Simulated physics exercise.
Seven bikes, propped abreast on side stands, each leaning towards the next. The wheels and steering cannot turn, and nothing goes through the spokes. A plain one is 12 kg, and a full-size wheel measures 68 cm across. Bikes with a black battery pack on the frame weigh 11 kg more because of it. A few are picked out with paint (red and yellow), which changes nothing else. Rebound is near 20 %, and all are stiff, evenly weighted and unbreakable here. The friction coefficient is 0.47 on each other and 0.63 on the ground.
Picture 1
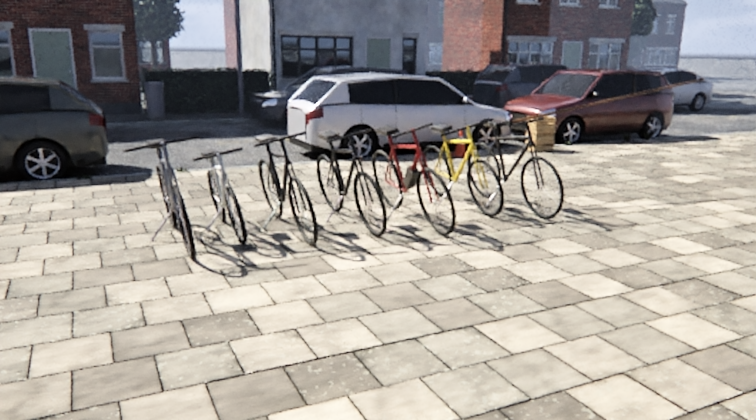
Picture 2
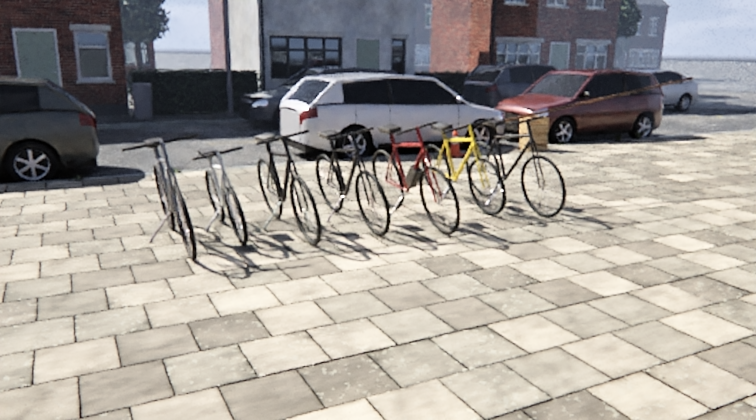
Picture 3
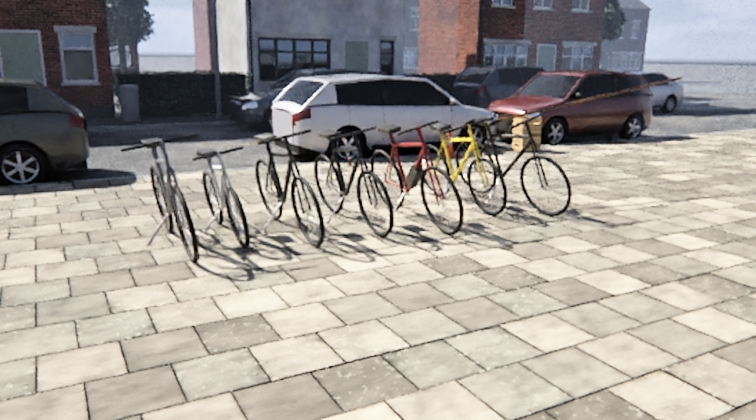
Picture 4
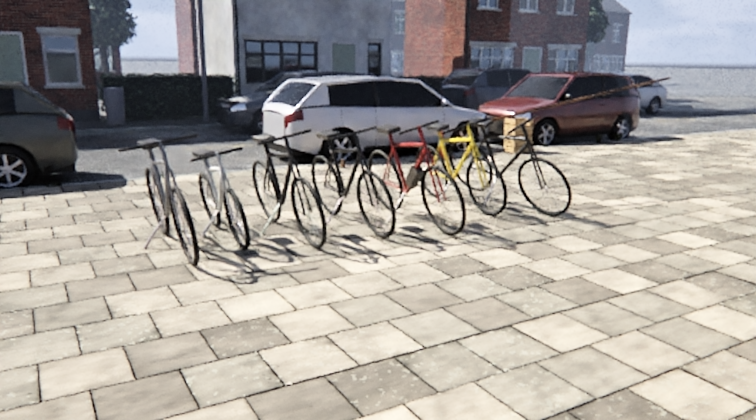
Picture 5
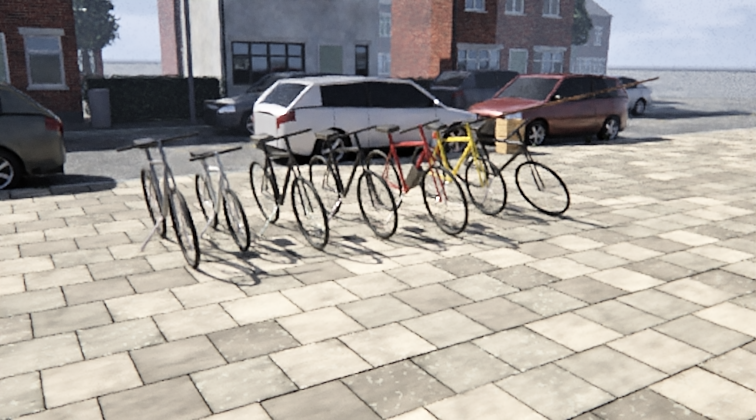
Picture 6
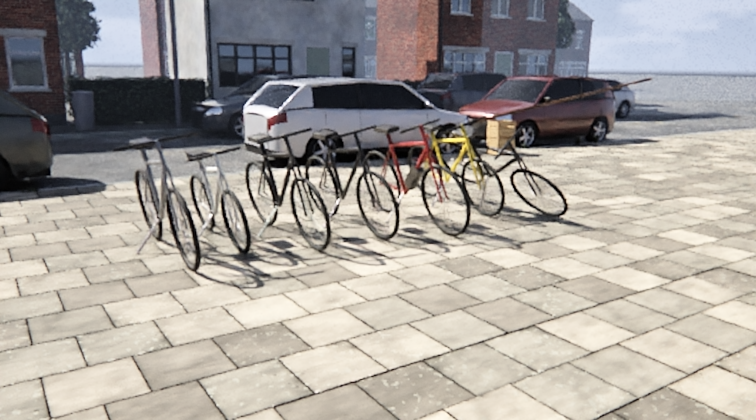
Seven bicycles stood in a row on a paved square beside parked cars as a thin pole came in from the right, and the rightmost bicycle leaned over while the others stayed upright.
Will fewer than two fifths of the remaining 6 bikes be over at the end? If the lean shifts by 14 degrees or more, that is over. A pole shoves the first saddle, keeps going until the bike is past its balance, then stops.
No, more than two fifths.
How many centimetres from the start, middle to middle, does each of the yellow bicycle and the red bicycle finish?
Yellow 60, red 70.
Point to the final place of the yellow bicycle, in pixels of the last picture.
I'd point at about (421, 187).
Then, 0.89 s past the last view, 2 of the 6 other bicycles over; yellow bicycle 66° from how it stood; red bicycle 38° from how it stood.
Then, 2.37 s past the last view, 5 of the 6 other bicycles over; red bicycle 72° from how it stood; yellow bicycle 67° from how it stood.
In the end, 6 of the 6 other bicycles over; red bicycle 72° from how it stood; yellow bicycle 67° from how it stood. That is 100 per cent. Not one is left standing. From the last view, middles, red bicycle near (367, 213), yellow bicycle near (421, 187).
